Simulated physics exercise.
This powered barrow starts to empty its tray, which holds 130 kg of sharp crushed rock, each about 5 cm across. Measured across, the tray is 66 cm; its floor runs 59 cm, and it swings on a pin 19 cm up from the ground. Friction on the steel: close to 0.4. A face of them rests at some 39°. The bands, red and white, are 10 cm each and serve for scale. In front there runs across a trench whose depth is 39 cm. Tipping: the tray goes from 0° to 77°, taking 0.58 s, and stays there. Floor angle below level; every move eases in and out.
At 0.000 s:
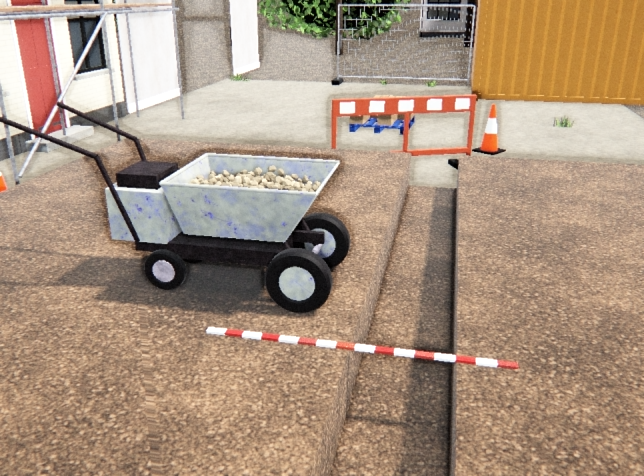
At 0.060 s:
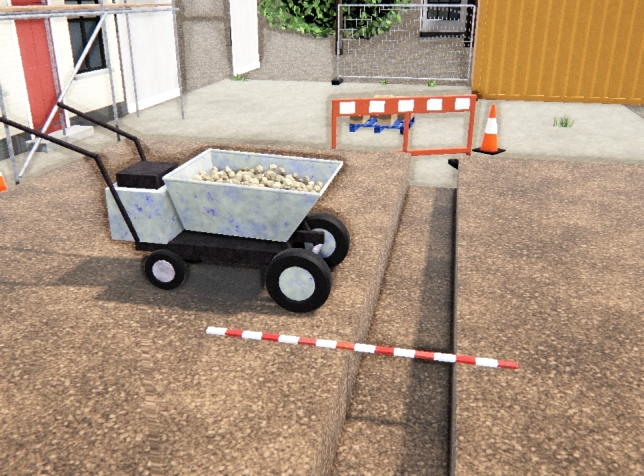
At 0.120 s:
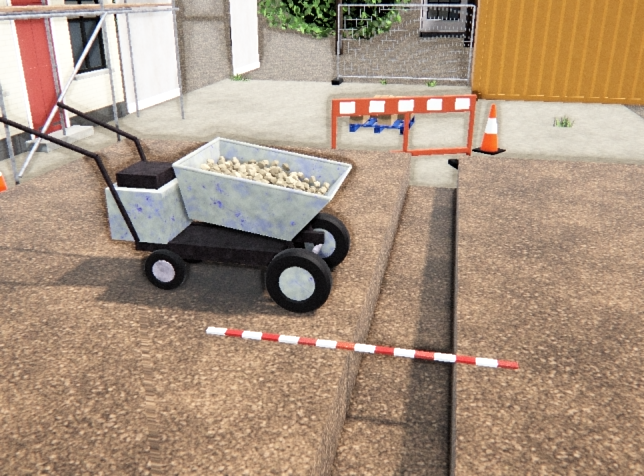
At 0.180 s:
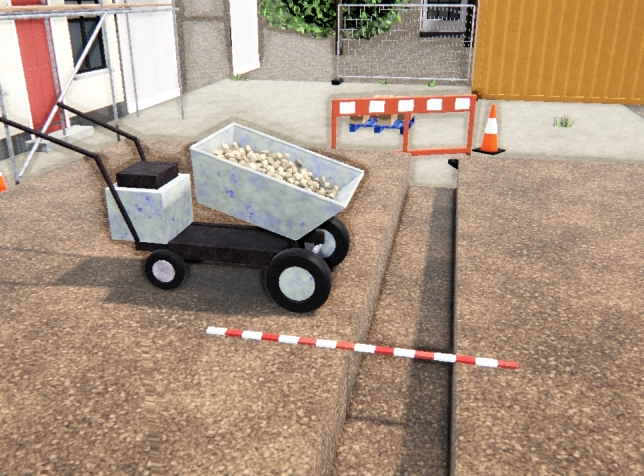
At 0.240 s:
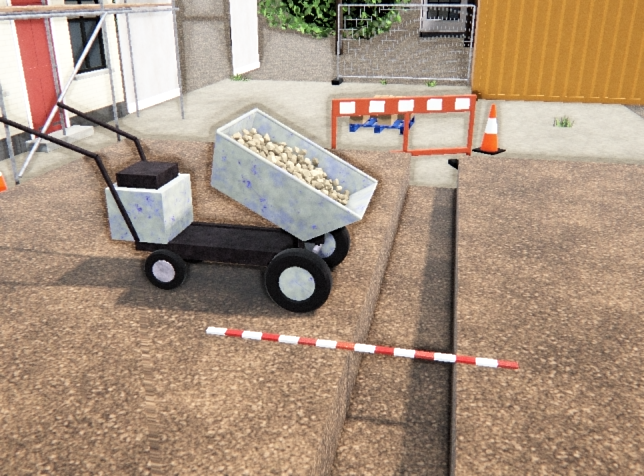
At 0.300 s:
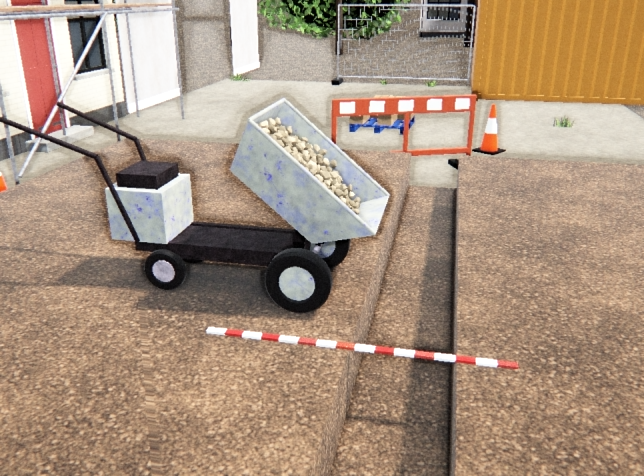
The grey tray of a small wheeled barrow, loaded with pale stones, slowly tilted down toward the right, its back end rising high beside a narrow trench with a red and white pole across it.
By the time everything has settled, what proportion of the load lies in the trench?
About 66 percent of the load.
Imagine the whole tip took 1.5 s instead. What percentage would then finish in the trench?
Estimate: About 90 %.
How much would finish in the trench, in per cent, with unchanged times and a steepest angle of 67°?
Roughly 45%.
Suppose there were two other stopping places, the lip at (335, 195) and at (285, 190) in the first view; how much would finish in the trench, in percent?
Roughly 50 percent for the first, and 90 percent for the second.
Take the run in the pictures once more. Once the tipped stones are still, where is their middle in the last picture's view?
In the last view, about (439, 343).
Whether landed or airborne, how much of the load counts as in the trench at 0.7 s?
I'd put it near 35 per cent.
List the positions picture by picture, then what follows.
The tray is at 0°, its lip at (316, 194); the top of the load is at (251, 178), in the first picture.
The tray is at 2°, its lip at (320, 195); the top of the load is at (238, 174); the stones move at 0.6 m/s on average, in the second picture.
The tray is at 9°, its lip at (330, 199); the top of the load is at (233, 167); the stones move at 1.1 m/s on average, in the third picture.
The tray is at 18°, its lip at (345, 207); the top of the load is at (235, 152); the stones move at 1.6 m/s on average, in the fourth picture.
The tray is at 29°, its lip at (361, 219); the top of the load is at (249, 138); the stones move at 1.8 m/s on average, in the fifth picture.
The tray is at 40°, its lip at (375, 234); the top of the load is at (273, 127); the stones move at 1.9 m/s on average, in the sixth picture.
After 0.4 s the floor is at 64°; 100 % in the tray; the foremost stones are at (380, 238).
After 0.7 s the floor is at 77°; 62 % in the tray, 37 % in the trench, 1 % past the trench; the foremost stones are at (465, 269).
After 1.0 s the floor is at 77°; 13 % in the tray, 52 % in the trench, 35 % past the trench; the foremost stones are at (632, 317).
After 3.0 s the floor is at 77°; 0 % in the tray, 66 % in the trench, 34 % past the trench; the foremost stones are past the picture's edge.
